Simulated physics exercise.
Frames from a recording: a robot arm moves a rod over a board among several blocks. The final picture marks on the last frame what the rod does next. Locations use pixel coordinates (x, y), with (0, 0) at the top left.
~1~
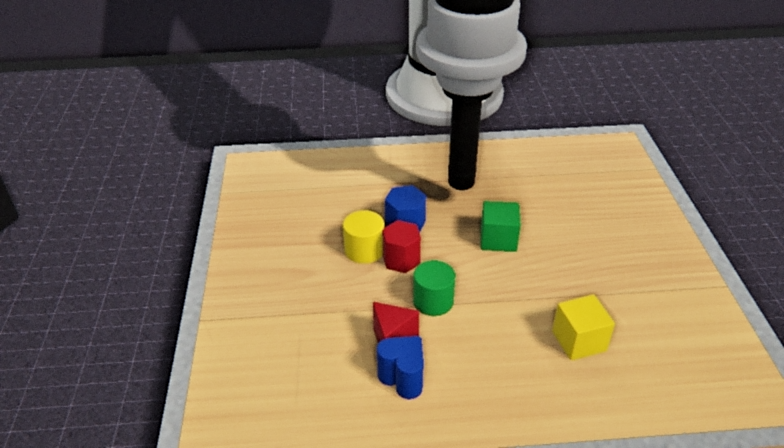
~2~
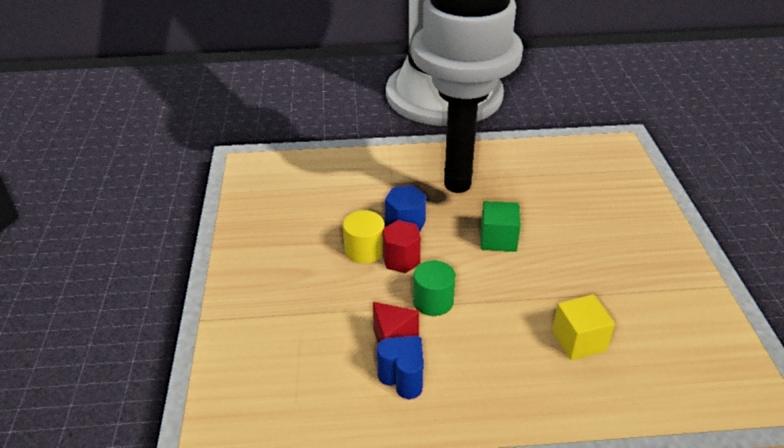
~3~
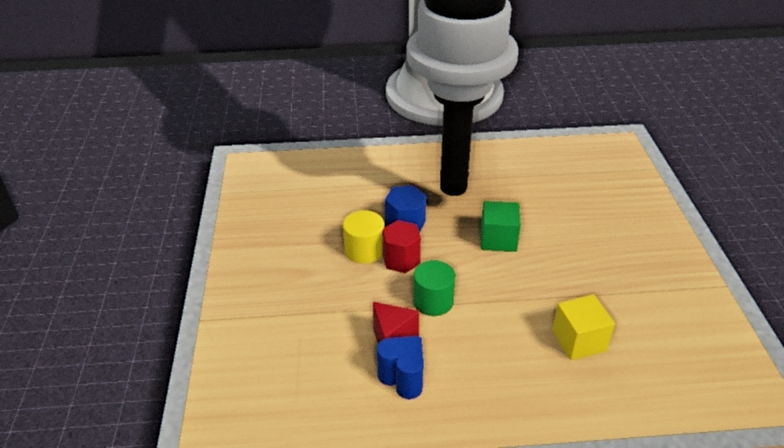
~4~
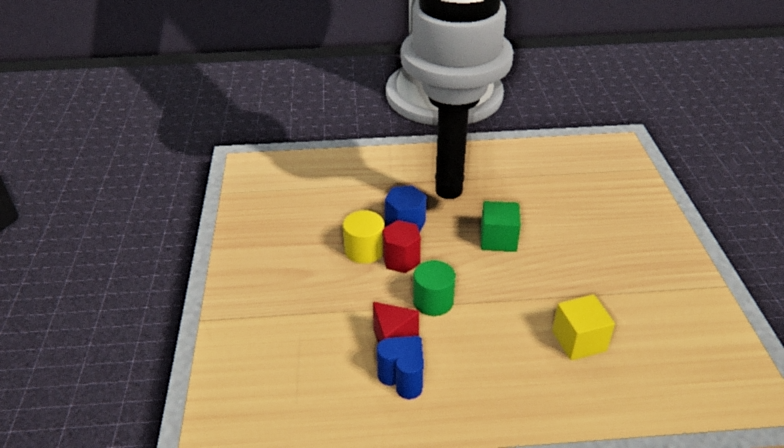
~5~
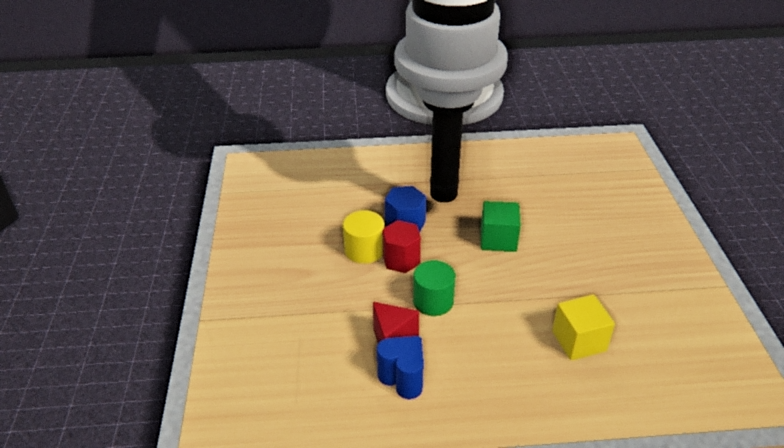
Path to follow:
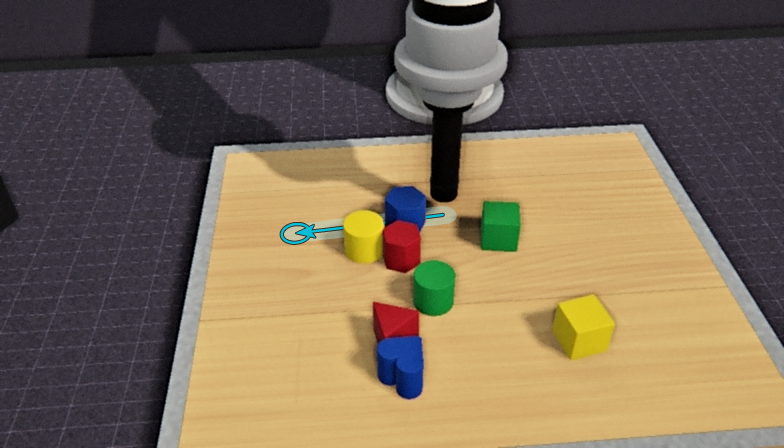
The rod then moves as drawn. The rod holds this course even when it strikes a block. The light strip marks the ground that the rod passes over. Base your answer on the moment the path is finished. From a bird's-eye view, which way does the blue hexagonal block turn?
It spins with the clock.
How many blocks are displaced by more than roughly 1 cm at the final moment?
2.
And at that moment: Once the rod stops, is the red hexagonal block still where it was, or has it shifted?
Here the red hexagonal block stays on its spot.
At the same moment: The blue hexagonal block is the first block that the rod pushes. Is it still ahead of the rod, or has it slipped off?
When the path is over, you would find the blue hexagonal block still in front of the rod.
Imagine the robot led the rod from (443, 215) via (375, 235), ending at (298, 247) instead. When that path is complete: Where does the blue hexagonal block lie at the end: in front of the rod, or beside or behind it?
My prediction: No longer in front.
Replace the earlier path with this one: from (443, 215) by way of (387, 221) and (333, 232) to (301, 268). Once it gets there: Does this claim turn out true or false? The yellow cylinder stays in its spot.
False.
The drawn path runs from (443, 215) to (296, 233).
The first path, step by step. One third of the way, rod at (395, 201); yellow cylinder at (352, 227); blue hexagonal block at (362, 201).
Two thirds of the way, rod at (344, 208); yellow cylinder at (345, 230); blue hexagonal block at (310, 206), turned 15° clockwise.
At the end, rod at (293, 214); yellow cylinder at (345, 230); red hexagonal block not moved; blue hexagonal block at (258, 211), turned 20° clockwise.
